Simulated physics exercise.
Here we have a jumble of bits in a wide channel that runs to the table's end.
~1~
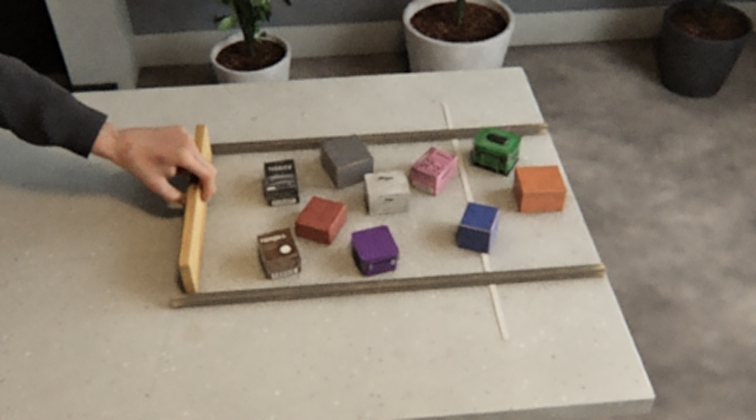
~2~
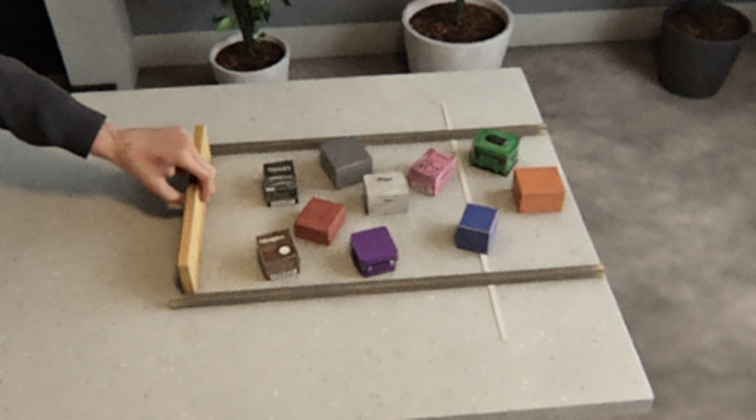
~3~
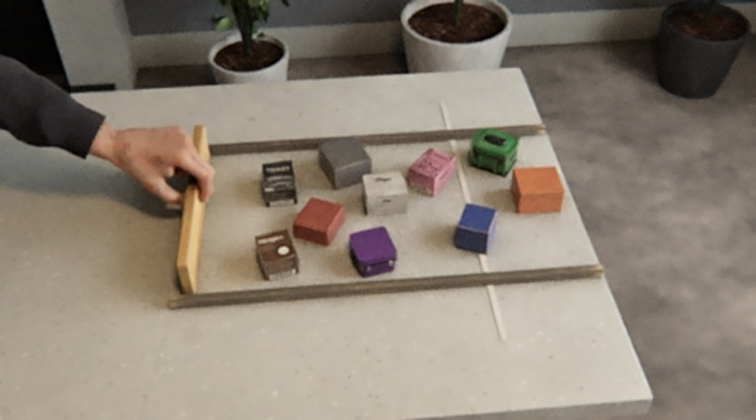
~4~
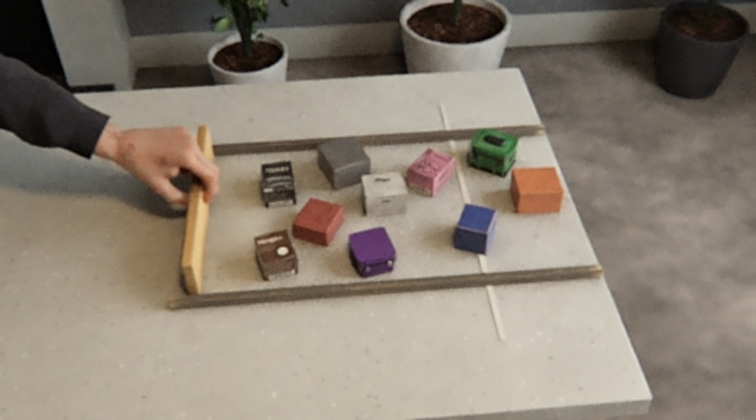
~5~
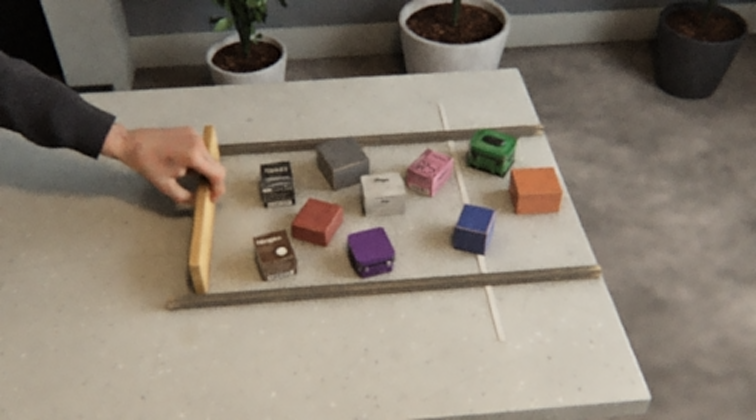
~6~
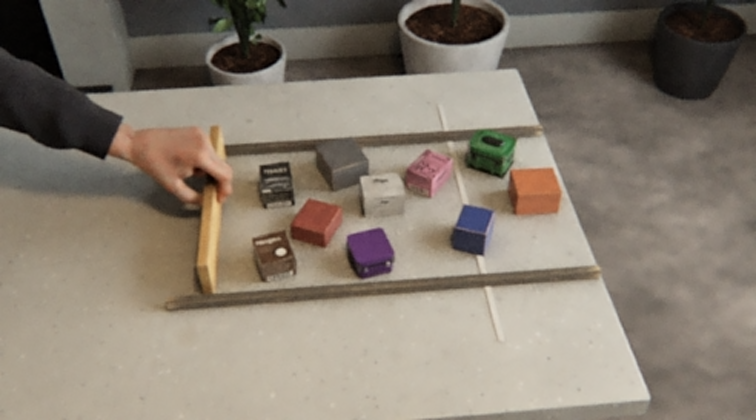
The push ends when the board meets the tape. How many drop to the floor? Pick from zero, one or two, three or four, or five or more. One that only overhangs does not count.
The number that fall off is zero.
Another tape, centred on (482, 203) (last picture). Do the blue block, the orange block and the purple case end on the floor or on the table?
The blue block survives, the orange block drops off, the purple case does not fall.
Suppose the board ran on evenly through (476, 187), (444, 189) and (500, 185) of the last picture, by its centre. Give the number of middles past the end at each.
In that order 2, 0 and 3.
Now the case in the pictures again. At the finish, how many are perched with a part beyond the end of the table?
That would be 2.
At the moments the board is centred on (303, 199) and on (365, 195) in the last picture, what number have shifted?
The counts are 4 and 7.
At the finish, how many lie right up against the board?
That makes 4.
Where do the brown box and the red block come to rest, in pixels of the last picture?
First (496, 242), then (487, 208).
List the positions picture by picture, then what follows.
Orange block (539, 189); green case (497, 151); blue block (478, 228); board (197, 204); tape (471, 202), in the first frame.
Green case (496, 151); purple case (374, 252), in the second frame.
Blue block (476, 229); grey block (345, 162), in the third frame.
Orange block (536, 190); white box (384, 194), in the fourth frame.
Green case (492, 152); pink box (430, 172), in the fifth frame.
Orange block (534, 191); green case (492, 153); blue block (474, 230); board (213, 205); tape (466, 204), in the sixth frame.
Soon after, none off yet; orange block at rest near (534, 191); green case at rest near (492, 153); blue block at rest near (474, 230).
Then, none off yet; orange block at rest near (534, 191); green case at rest near (492, 153); blue block moved a little near (487, 228).
At rest, the number that fall off is zero.
